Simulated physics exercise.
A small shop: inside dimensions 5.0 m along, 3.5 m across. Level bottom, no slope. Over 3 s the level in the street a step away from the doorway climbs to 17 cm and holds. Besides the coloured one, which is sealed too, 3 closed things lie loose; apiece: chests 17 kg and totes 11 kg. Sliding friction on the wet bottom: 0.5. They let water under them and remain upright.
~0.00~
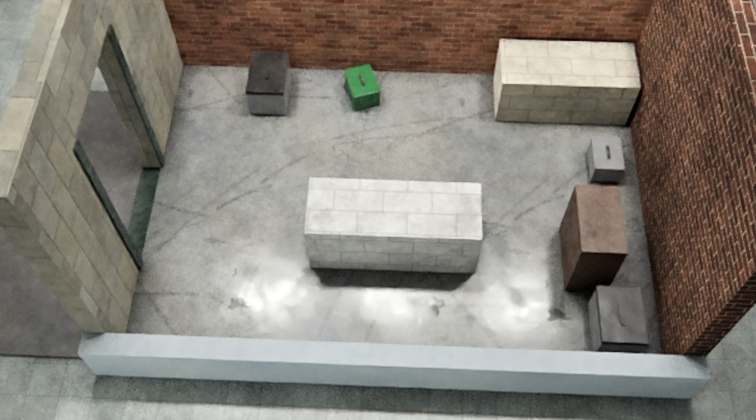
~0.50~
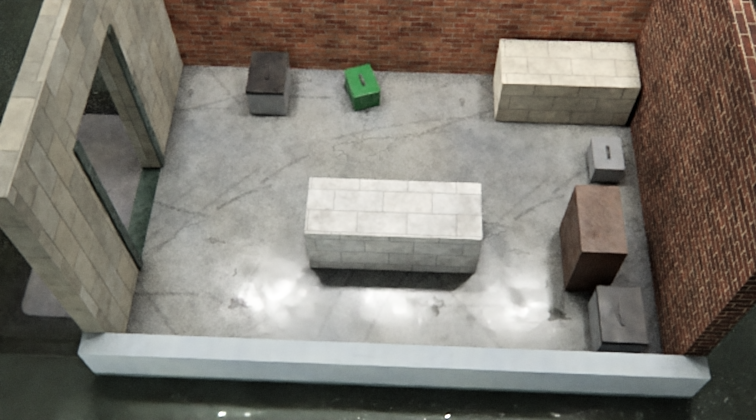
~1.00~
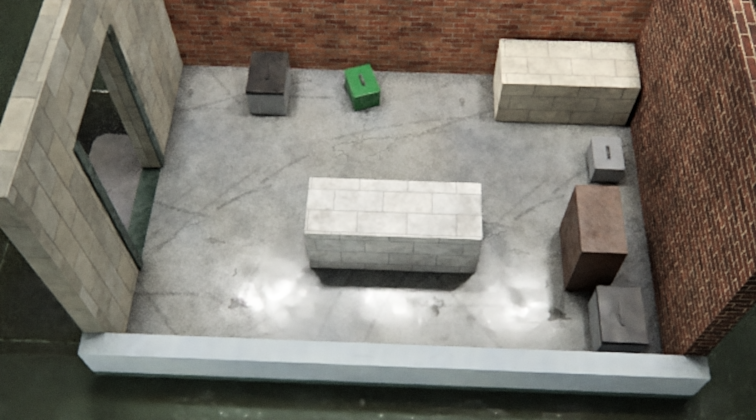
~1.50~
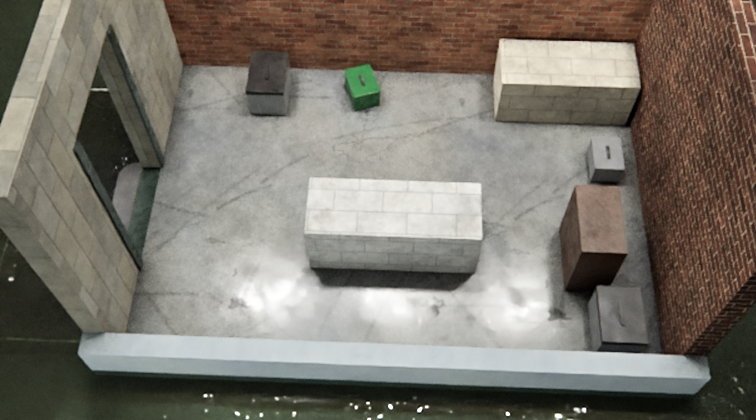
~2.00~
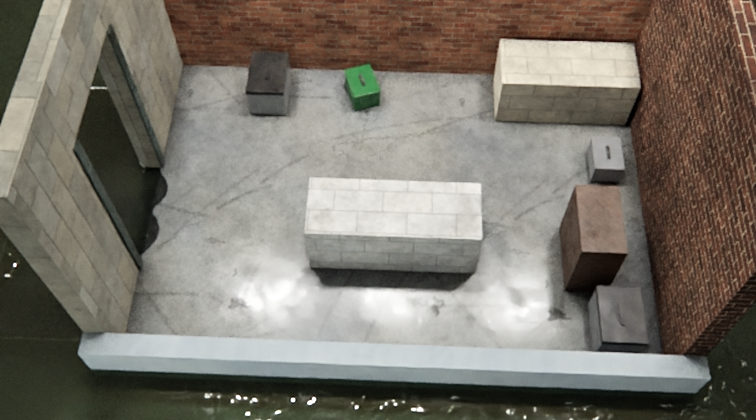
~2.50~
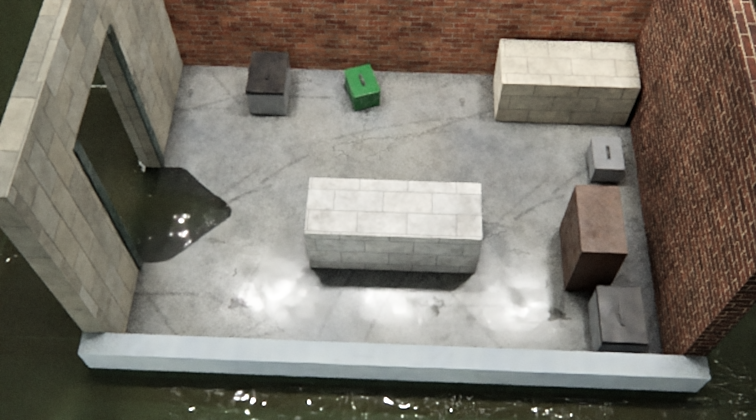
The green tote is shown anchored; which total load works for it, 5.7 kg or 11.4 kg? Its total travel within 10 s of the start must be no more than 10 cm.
Only 11.4 kg.
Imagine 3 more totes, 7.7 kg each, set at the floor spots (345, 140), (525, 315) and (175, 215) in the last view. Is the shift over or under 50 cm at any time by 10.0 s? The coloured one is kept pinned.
Order as asked: Goes beyond / stays within / goes beyond.
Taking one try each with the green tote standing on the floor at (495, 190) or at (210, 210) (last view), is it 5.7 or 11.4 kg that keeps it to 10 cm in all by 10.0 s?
Well, first only the heavy mass succeeds, and next neither mass is sufficient.
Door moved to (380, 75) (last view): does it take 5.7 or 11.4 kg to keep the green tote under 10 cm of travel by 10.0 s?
Answer: No option succeeds.
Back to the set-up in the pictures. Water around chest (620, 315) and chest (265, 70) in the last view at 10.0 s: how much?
About 7 and 4 cm.
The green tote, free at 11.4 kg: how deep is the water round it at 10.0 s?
Something like 7 centimetres.
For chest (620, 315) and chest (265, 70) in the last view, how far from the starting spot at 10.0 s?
The first is 0 cm from its start, the second 0 cm.
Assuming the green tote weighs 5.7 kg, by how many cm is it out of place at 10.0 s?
Close to 60 centimetres.
After 3.5 s the green tote would be 0 cm from its start with 5.7 kg and 0 cm from its start with 11.4 kg; 0 cm of water round it then.
After 4.5 s the green tote would be 0 cm from its start with 5.7 kg and 0 cm from its start with 11.4 kg; 1 cm of water round it then.
After 7.0 s the green tote would be 4 cm from its start with 5.7 kg and 0 cm from its start with 11.4 kg; 3 cm of water round it then.
After 10.0 s the green tote would be 60 cm from its start with 5.7 kg and 0 cm from its start with 11.4 kg; 7 cm of water round it then.
